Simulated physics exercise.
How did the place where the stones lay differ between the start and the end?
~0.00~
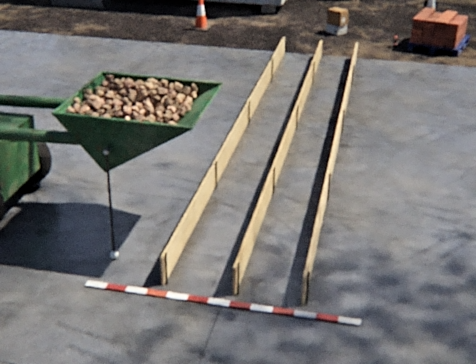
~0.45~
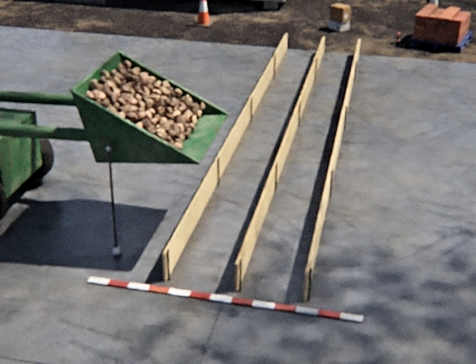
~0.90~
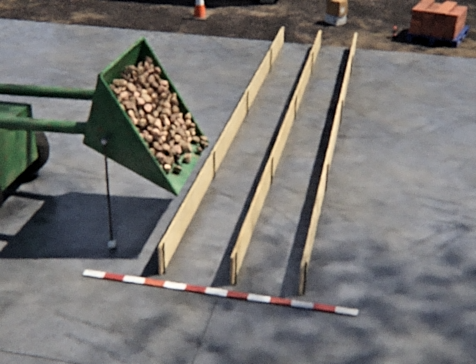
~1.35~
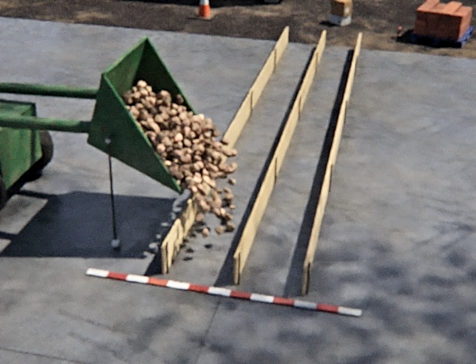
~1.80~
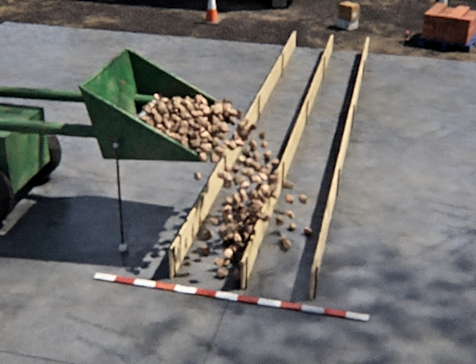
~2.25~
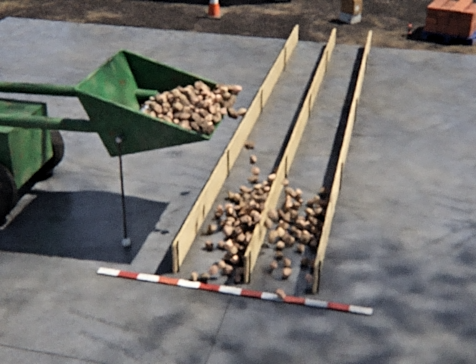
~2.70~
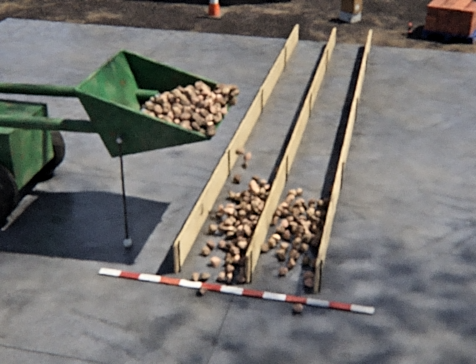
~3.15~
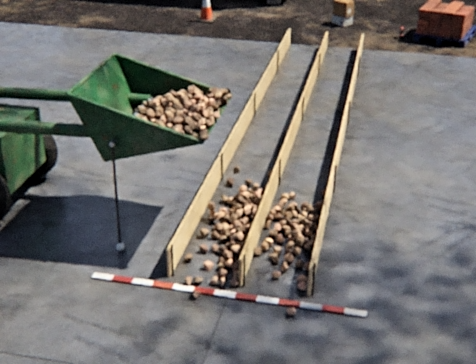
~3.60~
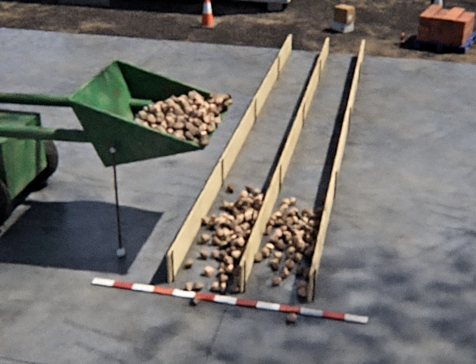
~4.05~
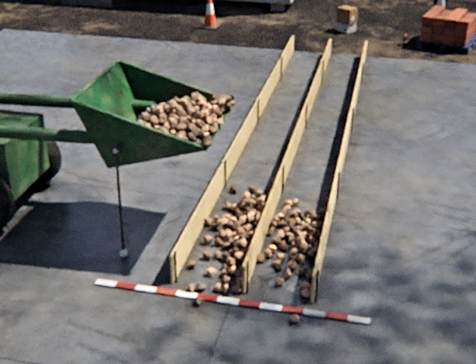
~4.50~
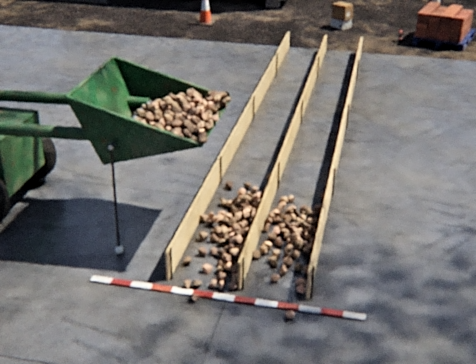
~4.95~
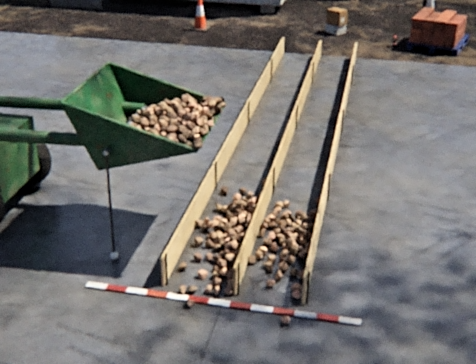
At the start the stones were all in the green bucket on the left. By the end many were still in it, but the others lay lower down and to the right, on the ground around the near ends of the planks.
On a sunlit grey yard, a green loader bucket full of brown stones tipped down to the right, spilled some between three upright planks, then tilted back and stayed still, with stones left inside and the rest heaped in both lanes.
